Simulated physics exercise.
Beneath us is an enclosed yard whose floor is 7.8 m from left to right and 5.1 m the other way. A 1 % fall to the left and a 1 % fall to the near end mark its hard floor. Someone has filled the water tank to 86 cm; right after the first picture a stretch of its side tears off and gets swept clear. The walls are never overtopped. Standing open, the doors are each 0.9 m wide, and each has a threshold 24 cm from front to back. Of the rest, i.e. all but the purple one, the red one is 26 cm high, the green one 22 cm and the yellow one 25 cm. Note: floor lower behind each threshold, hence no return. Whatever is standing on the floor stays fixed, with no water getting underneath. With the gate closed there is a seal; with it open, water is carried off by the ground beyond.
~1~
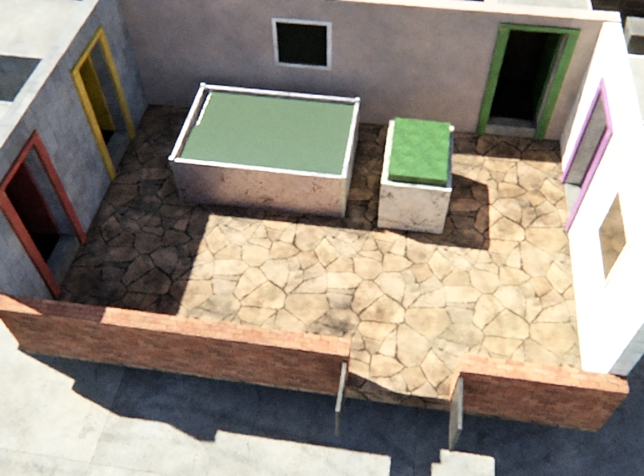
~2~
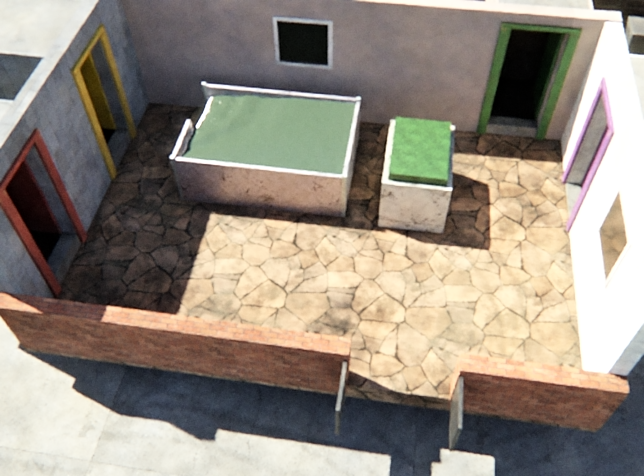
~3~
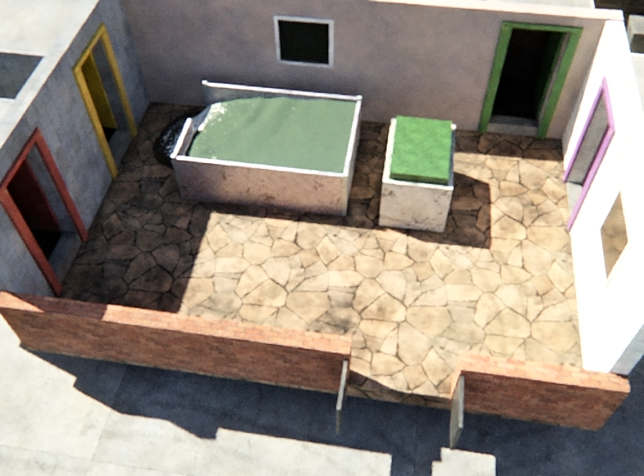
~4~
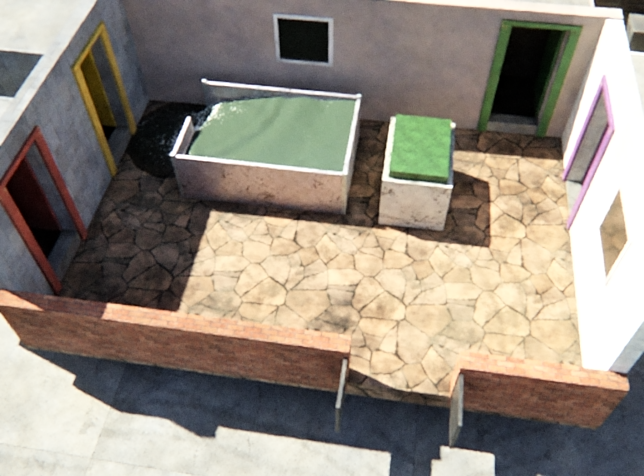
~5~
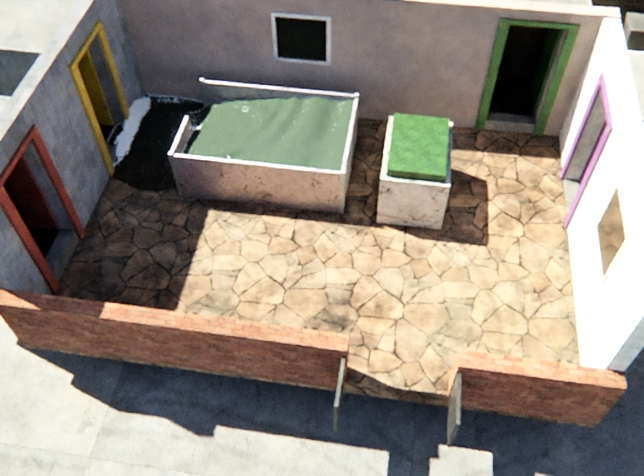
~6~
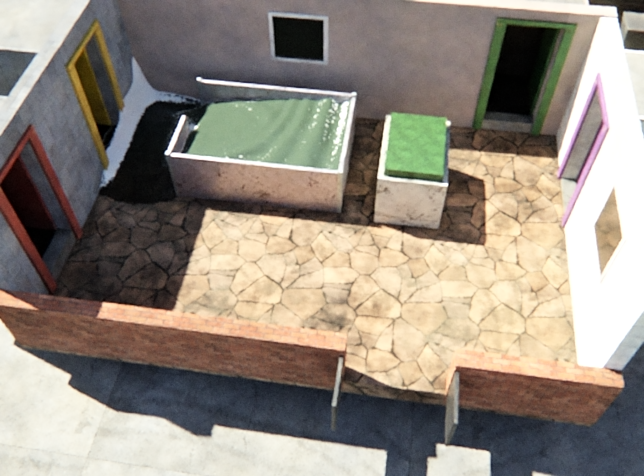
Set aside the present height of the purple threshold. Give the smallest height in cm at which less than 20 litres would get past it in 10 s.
Close to 8 cm is just enough.
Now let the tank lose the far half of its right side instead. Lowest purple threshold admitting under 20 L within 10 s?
With that break, close to 27 cm.
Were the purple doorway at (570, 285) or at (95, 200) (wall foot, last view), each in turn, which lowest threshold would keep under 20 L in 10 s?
In turn: About 10.0 cm, about 12.5 cm.
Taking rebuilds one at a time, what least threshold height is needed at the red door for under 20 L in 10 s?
Red door, minimum about 13.0 cm.
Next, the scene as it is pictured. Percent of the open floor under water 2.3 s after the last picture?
Some 40 in a hundred.
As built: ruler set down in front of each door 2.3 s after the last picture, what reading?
Depths in cm: Red 9, purple 0, green 0, yellow 40.
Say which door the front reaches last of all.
Coming last is the purple one.
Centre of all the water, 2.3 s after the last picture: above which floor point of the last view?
Centre estimate: (222, 172) px, approximately.
Then, 0.7 s after the last picture water covers 15 % of the floor, deepest (66 cm) near (133, 125); it has not reached the purple door.
Then, 2.3 s after the last picture water covers 40 % of the floor, deepest (44 cm) near (133, 125); it has not reached the purple door.
Then, 9.3 s after the last picture water covers 100 % of the floor, deepest (18 cm) near (37, 324); 8 cm at the purple door, 51 litres in over its 6 cm threshold.
At the purple door as built, the water peaked near 12 cm, 4.1 s after the last picture.
With a threshold of 7 cm, 34 litres would have come in within the 10 s; with 9 cm, 13 litres. So under 20 litres takes about 8 cm.
